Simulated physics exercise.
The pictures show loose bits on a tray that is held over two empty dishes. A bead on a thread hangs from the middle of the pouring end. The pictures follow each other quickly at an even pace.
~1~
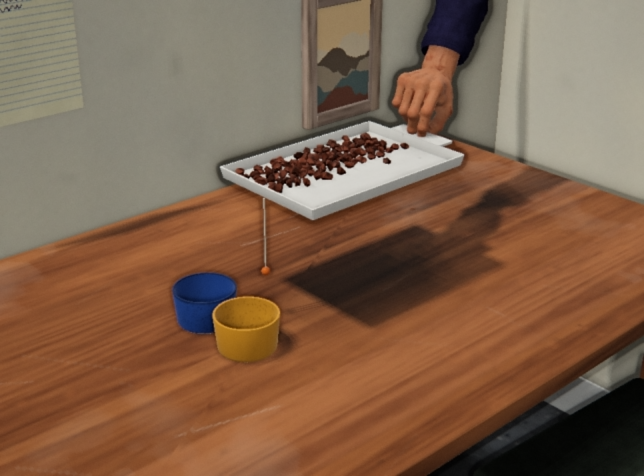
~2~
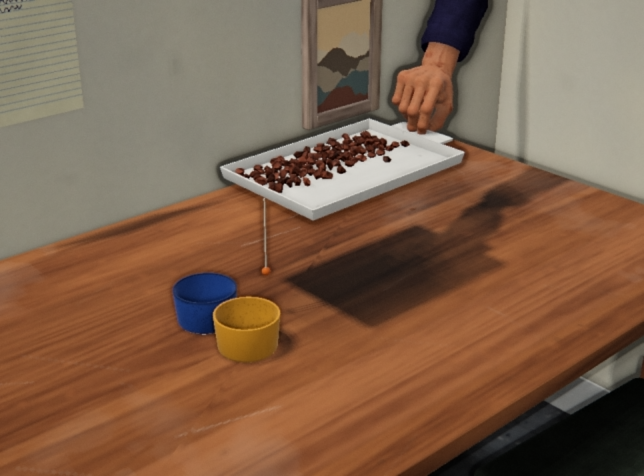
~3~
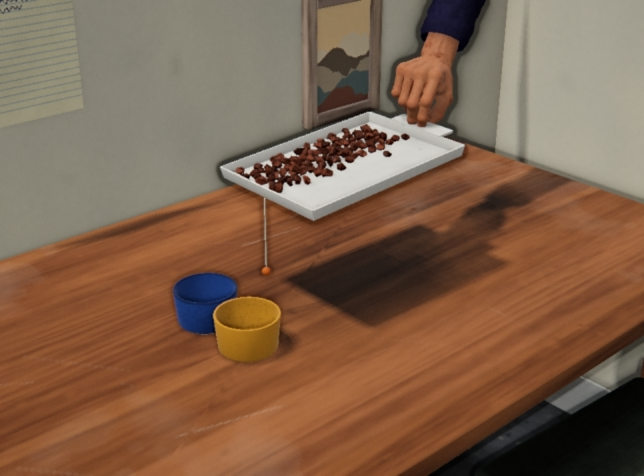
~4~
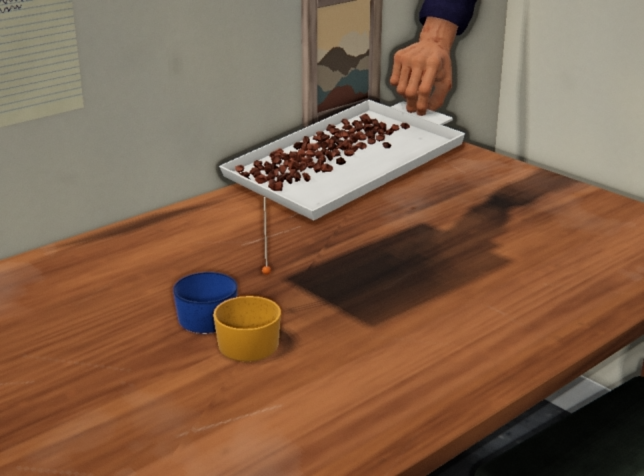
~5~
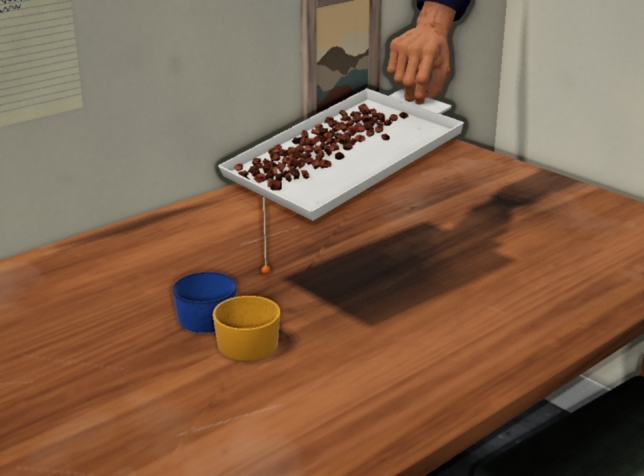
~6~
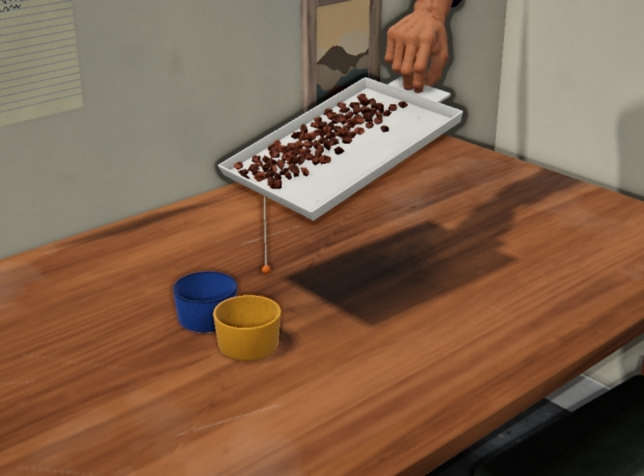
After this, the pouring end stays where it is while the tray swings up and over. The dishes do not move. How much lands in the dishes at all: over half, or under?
Together they catch over half.
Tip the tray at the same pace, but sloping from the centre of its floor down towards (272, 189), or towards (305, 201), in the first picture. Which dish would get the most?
At the first place left, at the second the dish on the right.
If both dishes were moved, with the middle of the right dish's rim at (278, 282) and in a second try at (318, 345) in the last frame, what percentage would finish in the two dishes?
The first gives 0 %, the second 30 %.
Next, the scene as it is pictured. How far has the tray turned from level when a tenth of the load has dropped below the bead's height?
Roughly 70°.
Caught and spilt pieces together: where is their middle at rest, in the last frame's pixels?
Near (242, 334).
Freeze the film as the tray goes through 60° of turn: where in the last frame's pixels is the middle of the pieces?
Close to (270, 174).
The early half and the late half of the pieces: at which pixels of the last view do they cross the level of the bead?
Early half (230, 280), late half (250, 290).
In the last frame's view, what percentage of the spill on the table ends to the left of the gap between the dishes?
Some 20 per cent.
Just after the last frame, tray tipped steeply; almost all on the tray; just a few in the right dish; about a tenth in the air.
A moment on, tray tipped past a quarter turn; roughly a third on the tray; about a tenth in the right dish; roughly a quarter in the left dish; about a tenth outside both; roughly a quarter in the air.
Further on, tray tipped past a quarter turn; roughly a third in the right dish; roughly a third in the left dish; roughly a third outside both.
When it is over, tray tipped past a quarter turn; roughly a third in the right dish; roughly a third in the left dish; roughly a third outside both.
